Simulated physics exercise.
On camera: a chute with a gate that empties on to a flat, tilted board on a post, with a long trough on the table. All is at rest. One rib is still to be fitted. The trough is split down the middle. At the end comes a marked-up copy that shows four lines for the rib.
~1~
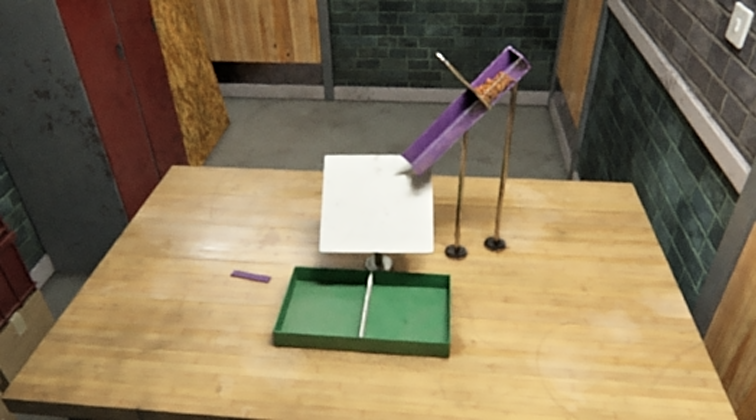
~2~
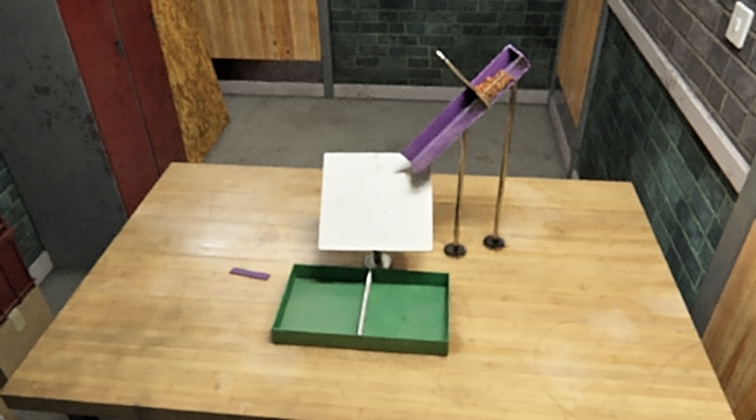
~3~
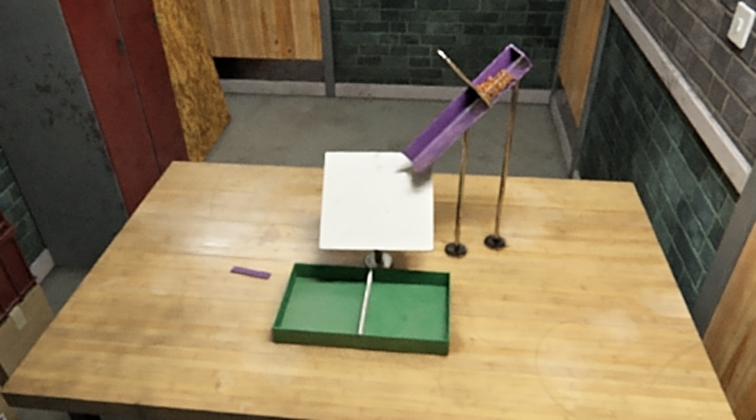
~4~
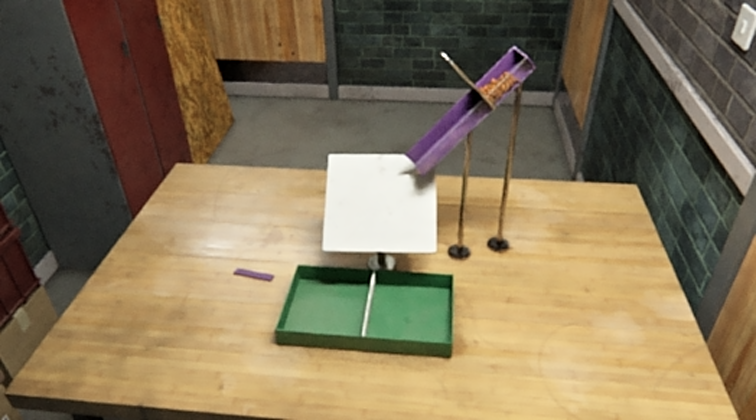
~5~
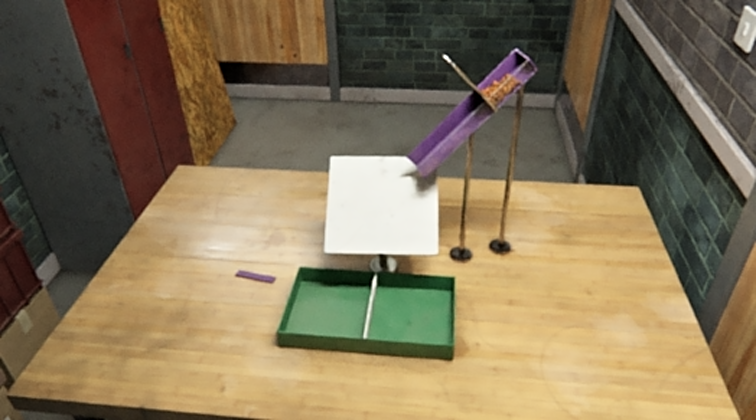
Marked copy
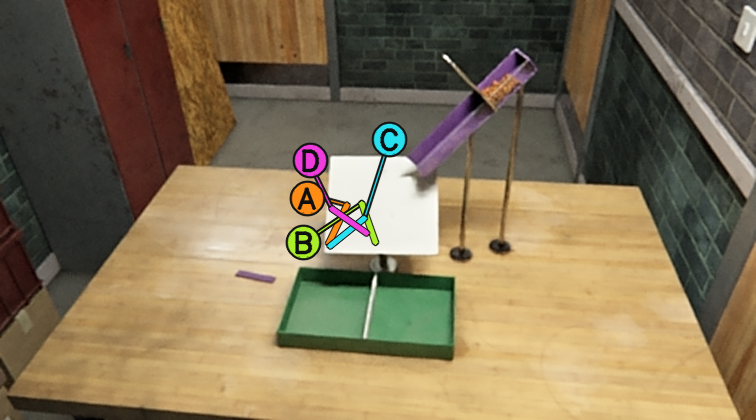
On a wooden table, a purple chute, tilted white board and divided green trough stay still.
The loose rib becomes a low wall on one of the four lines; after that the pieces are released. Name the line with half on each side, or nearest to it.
It is D.
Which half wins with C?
The left half.
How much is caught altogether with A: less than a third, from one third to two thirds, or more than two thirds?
Line A gives more than two thirds.
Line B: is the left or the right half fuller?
The right half.
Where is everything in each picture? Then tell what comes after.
In the first frame, load behind the gate (488, 90), cereal balls; lip of the chute (415, 171), sloping fairly steeply.
In the second frame, middle of the board (376, 200), tilted fairly steeply; middle of its low edge (375, 250); of its high edge (378, 153).
In the third frame, front corners of the trough (272, 327) and (449, 341); front end of its middle wall (359, 334).
In the fourth frame, middle of the load (492, 90); lip (418, 170).
In the fifth frame, middle of the load (494, 92); lip (420, 172).
On the marked copy, line A from (346, 205) to (328, 243); line B from (361, 203) to (375, 242); line C from (364, 218) to (330, 246); line D from (331, 208) to (366, 233).
With A, of what is caught, almost all in the left half, just a few in the right.
With B, of what is caught, about a tenth in the left half, almost all in the right.
With C, of what is caught, the larger part in the left half, about a tenth in the right.
With D, of what is caught, roughly half in the left half, roughly half in the right.
